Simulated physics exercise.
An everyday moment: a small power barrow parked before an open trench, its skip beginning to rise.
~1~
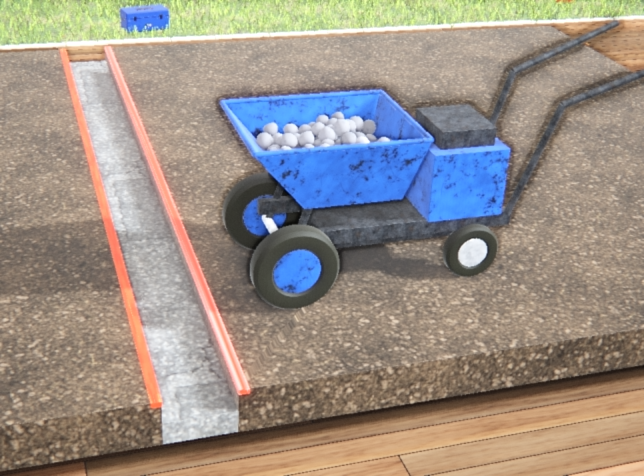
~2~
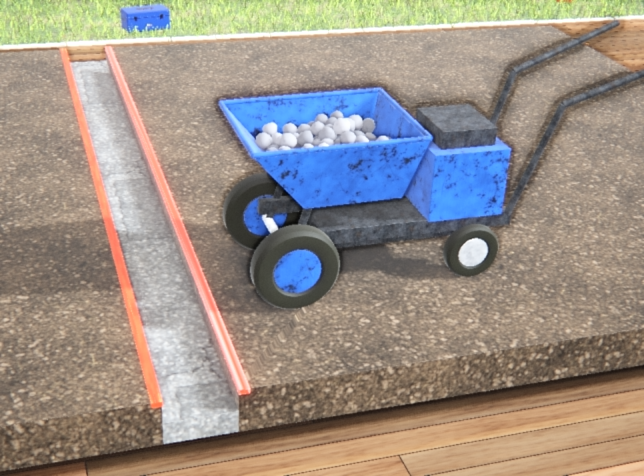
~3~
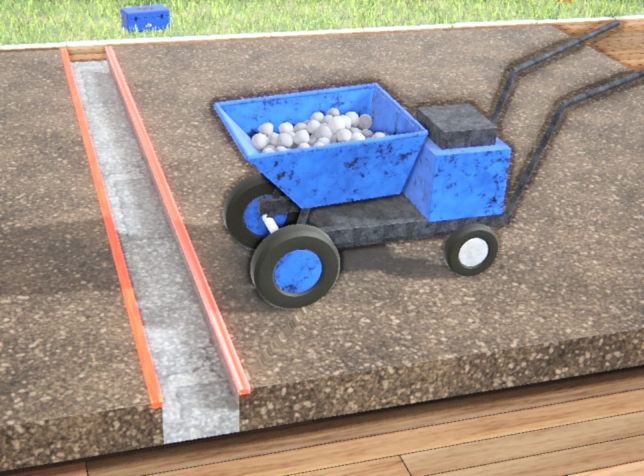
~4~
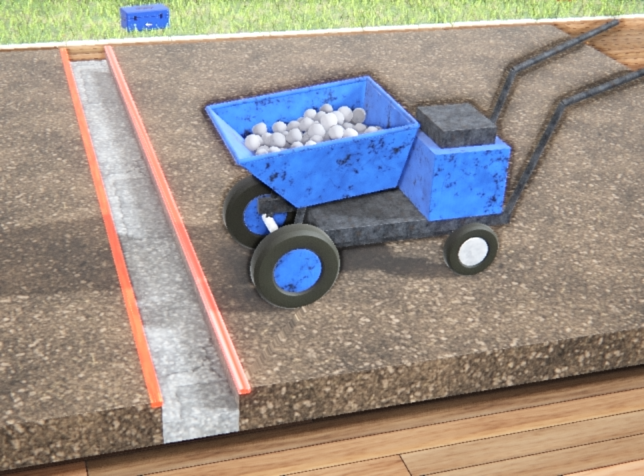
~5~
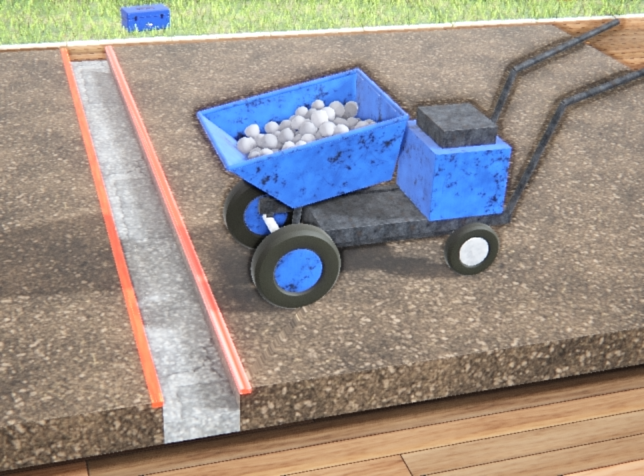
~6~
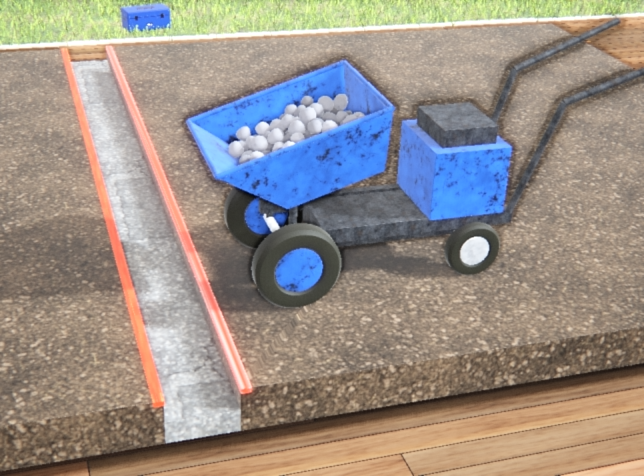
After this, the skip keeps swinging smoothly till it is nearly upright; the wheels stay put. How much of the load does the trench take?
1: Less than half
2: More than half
Less than half.
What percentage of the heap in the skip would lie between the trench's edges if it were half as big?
It comes to 40 per cent or so.
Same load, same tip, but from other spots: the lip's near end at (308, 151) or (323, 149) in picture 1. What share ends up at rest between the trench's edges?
Close to 80 in a hundred, and close to 80 in a hundred.
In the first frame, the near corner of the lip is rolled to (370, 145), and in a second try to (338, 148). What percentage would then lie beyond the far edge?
0 % for the first, 0 % for the second.
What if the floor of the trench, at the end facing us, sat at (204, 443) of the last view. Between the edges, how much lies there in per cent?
About 30 per cent.
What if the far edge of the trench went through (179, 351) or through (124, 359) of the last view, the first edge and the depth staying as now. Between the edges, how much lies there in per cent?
Respectively, 0 % and 50 %.
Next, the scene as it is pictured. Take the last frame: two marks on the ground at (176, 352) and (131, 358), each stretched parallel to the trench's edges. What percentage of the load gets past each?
Estimate, first then second: 90 %, 60 %.
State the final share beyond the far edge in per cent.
I'd say around 70 per cent of the load.
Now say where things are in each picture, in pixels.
In the first picture, lip of the skip near (255, 155), level; top of the load near (328, 146), round cobbles; first edge of the trench near (226, 345); far edge near (144, 356), the trench over half as wide as the skip, and shallow for its width.
In the second picture, lip of the skip near (254, 156), level; top of the load near (327, 134).
In the third picture, lip of the skip near (248, 158), tipped barely; top of the load near (344, 138).
In the fourth picture, lip of the skip near (239, 162), tipped a little; top of the load near (337, 134).
In the fifth picture, lip of the skip near (229, 168), tipped a little; top of the load near (329, 131).
In the sixth picture, lip of the skip near (217, 177), tipped clearly; top of the load near (329, 121); first edge of the trench near (228, 344); far edge near (146, 355).
Shortly afterwards, skip tipped steeply; the whole lot in the skip.
Next, skip tipped right over; the bulk in the skip; only a few in or heaped over the trench; a little beyond it; only a few falling.
Some moments later, skip tipped right over; near a quarter in the skip; a little in or heaped over the trench; near two thirds beyond it.
In the end, skip tipped right over; only a few in the skip; near a quarter in or heaped over the trench; near two thirds beyond it.
